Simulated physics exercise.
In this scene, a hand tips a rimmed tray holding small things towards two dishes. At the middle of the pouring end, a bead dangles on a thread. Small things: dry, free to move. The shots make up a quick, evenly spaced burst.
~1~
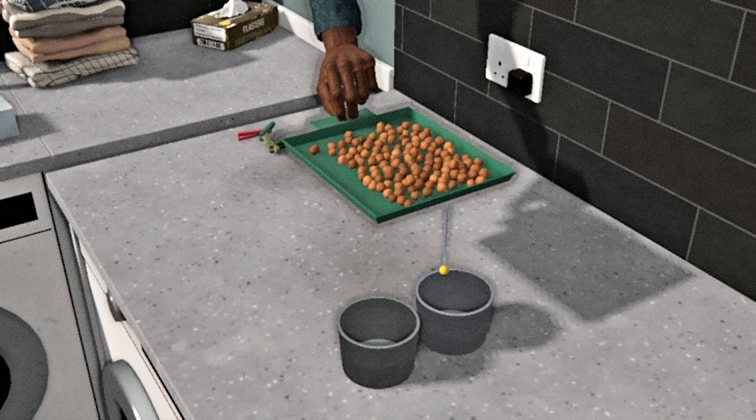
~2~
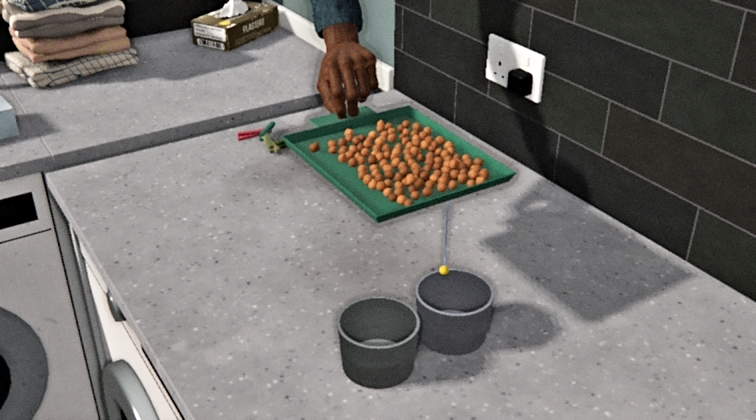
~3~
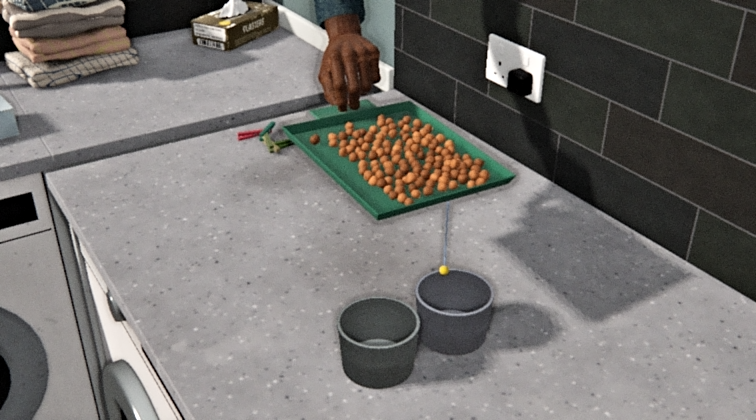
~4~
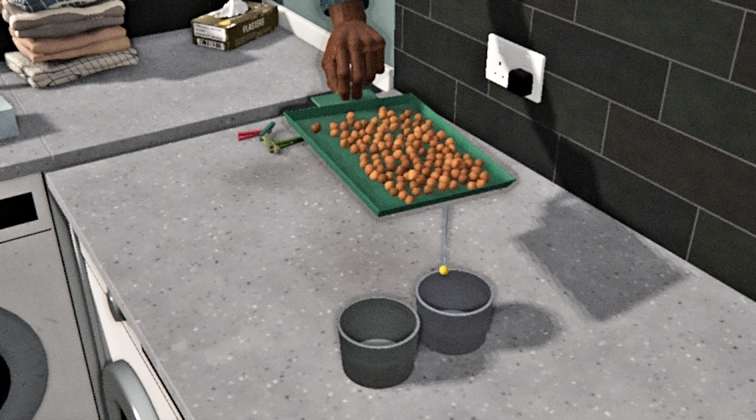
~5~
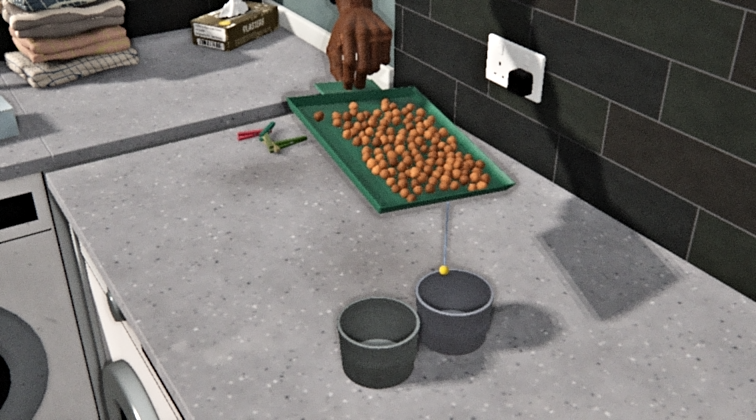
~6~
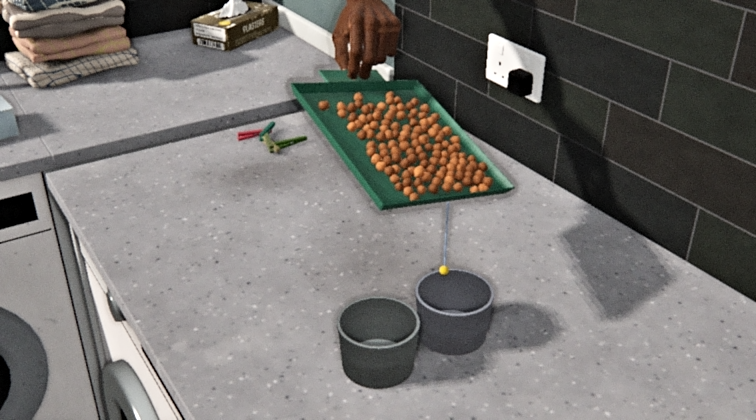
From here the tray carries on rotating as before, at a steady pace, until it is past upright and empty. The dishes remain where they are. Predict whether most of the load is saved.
I expect the dishes to end up with a lesser share of the load.
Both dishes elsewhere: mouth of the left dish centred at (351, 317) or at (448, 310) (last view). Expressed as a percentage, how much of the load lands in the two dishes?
You'd get near 0 per cent and afterwards near 40 per cent.
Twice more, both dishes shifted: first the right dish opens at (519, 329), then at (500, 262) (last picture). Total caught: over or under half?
For the two tries in order: Not as much as half, exceeding half.
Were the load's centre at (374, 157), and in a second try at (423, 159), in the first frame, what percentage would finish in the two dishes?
Shares: 10 % for the first, 10 % for the second.
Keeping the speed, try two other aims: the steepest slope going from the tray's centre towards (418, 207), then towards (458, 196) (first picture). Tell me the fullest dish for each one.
First try: The dish to the left; second try: The dish to the right.
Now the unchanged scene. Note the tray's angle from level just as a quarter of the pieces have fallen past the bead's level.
80°.
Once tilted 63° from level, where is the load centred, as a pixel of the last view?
Roughly at (468, 161).
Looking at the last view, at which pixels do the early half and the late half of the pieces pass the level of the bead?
Near (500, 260) and later near (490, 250).
Just after the last frame, tray tipped steeply; almost all on the tray; just a few outside both; about a tenth in the air.
A moment on, tray tipped past a quarter turn; just a few on the tray; about a tenth in the right dish; the larger part outside both; about a tenth in the air.
Further on, tray tipped past a quarter turn; about a tenth in the right dish; the larger part outside both.
When it is over, tray tipped past a quarter turn; not one in the left dish; about a tenth in the right dish; the larger part outside both.
